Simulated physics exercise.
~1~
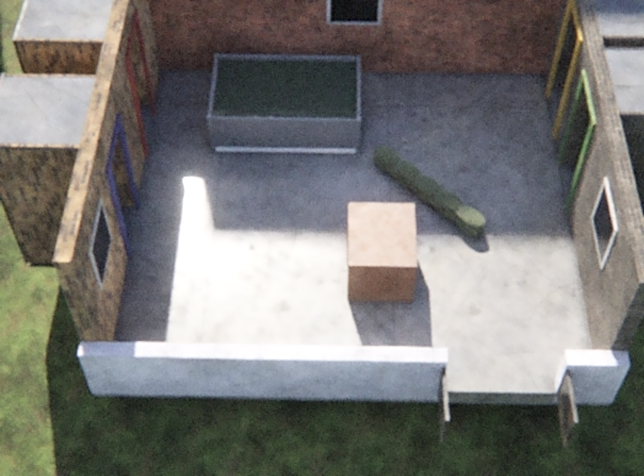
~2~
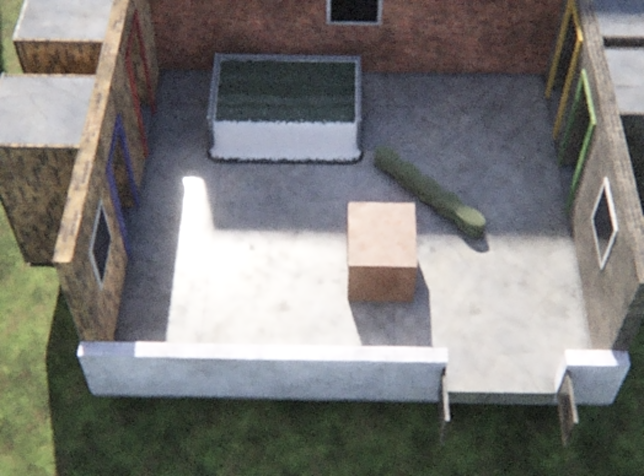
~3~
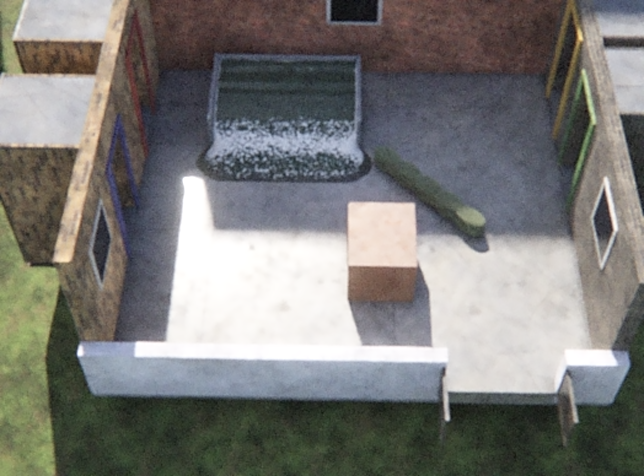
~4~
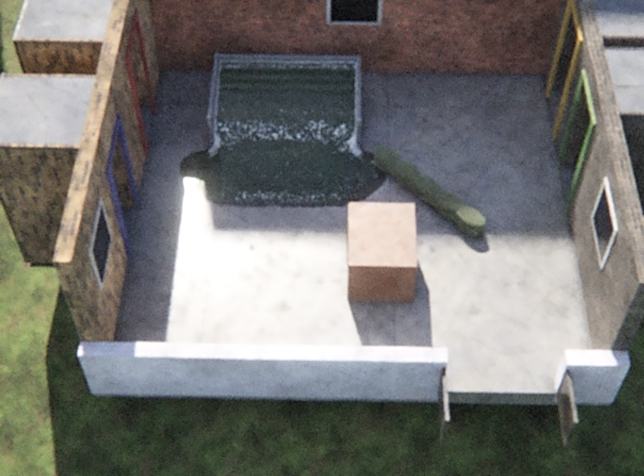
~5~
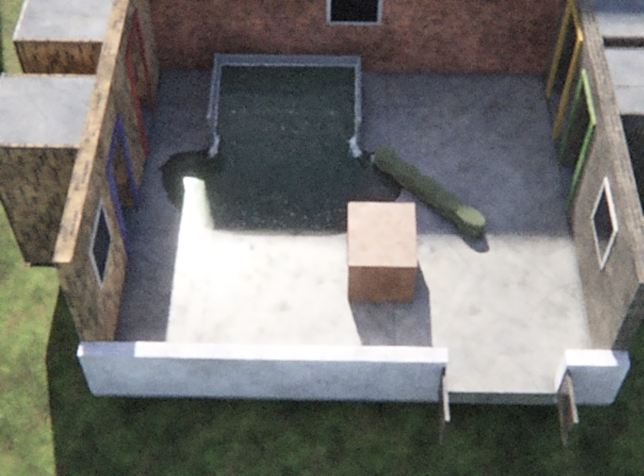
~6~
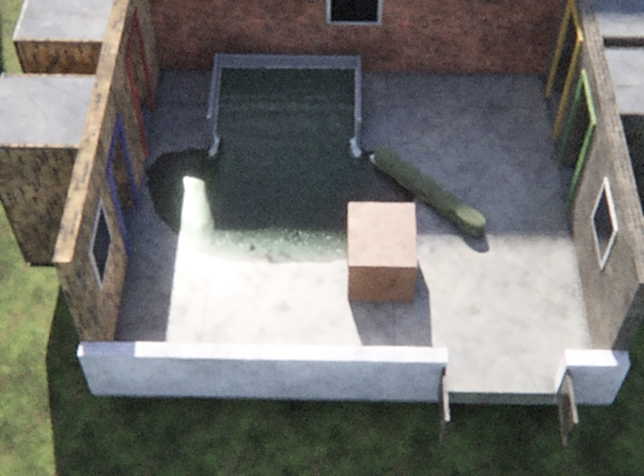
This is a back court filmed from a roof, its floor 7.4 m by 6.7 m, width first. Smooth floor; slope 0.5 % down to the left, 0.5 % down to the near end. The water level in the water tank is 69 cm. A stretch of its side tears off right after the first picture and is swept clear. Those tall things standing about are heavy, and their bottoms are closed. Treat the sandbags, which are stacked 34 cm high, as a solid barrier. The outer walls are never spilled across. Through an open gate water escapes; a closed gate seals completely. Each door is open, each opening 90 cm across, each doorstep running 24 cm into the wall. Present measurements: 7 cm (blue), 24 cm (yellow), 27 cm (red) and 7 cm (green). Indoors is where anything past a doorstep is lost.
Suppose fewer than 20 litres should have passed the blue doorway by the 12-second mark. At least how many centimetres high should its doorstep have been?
I would say at least 9.5 cm.
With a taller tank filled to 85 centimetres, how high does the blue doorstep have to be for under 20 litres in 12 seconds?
The step needs to be some 12.0 cm.
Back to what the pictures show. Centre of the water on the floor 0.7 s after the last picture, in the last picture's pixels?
The water's centre is at about (280, 184).
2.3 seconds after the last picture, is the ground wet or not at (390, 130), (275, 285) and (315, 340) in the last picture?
Listed order - unwetted, soaked through, soaked through.
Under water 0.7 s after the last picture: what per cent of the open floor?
40 %.
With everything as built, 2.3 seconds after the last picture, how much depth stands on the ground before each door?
Blue door 9 cm, yellow door 0 cm, red door 0 cm, green door 0 cm.
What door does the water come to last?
Answer: Yellow.
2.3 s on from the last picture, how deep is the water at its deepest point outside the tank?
Close to 36 centimetres.
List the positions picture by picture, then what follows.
The first frame shows the water tank at (286, 90) is whole and still, 69 cm deep; the blue door at (123, 191) is dry.
In the second frame, the gap is at (285, 138), the front 0.3 m out at (216, 159); the back of the water tank holds 69 cm.
In the third frame, water pours out at (285, 140) and has run 0.7 m, to (218, 176); about 13 cm deep outside, 67 cm at the back.
In the fourth frame, the front is at (218, 200), 1.2 m from the gap at (285, 141); 3.7 m2 of floor is wet, 60 cm left at the back.
In the fifth frame, the front is at (229, 230), 1.9 m from the gap at (285, 141); 6.2 m2 of floor is wet, 59 cm left at the back.
In the sixth frame, the front is at (227, 256), 2.4 m from the gap at (285, 142); 8.5 m2 of floor is wet, 54 cm left at the back; 0.6 m in a straight line remain to the blue door at (123, 191).
Then, 0.7 s after the last picture water covers 40 % of the floor, deepest (33 cm) near (358, 235); 10 cm at the blue door, 0 litres in over its 7 cm doorstep.
Then, 2.3 s after the last picture water covers 55 % of the floor, deepest (36 cm) near (109, 372); 9 cm at the blue door, 14 litres in over its 7 cm doorstep.
Then, 11.3 s after the last picture water covers 95 % of the floor, deepest (10 cm) near (212, 192); 6 cm at the blue door, 51 litres in over its 7 cm doorstep.
At the blue door as built, the water peaked near 14 cm, 3.9 s after the last picture.
Run again over the same 12 s with other heights there, 43 litres in over 7.5 cm, 13 litres over 10.5 cm. The limit of 20 litres is kept from about 9.5 cm up.
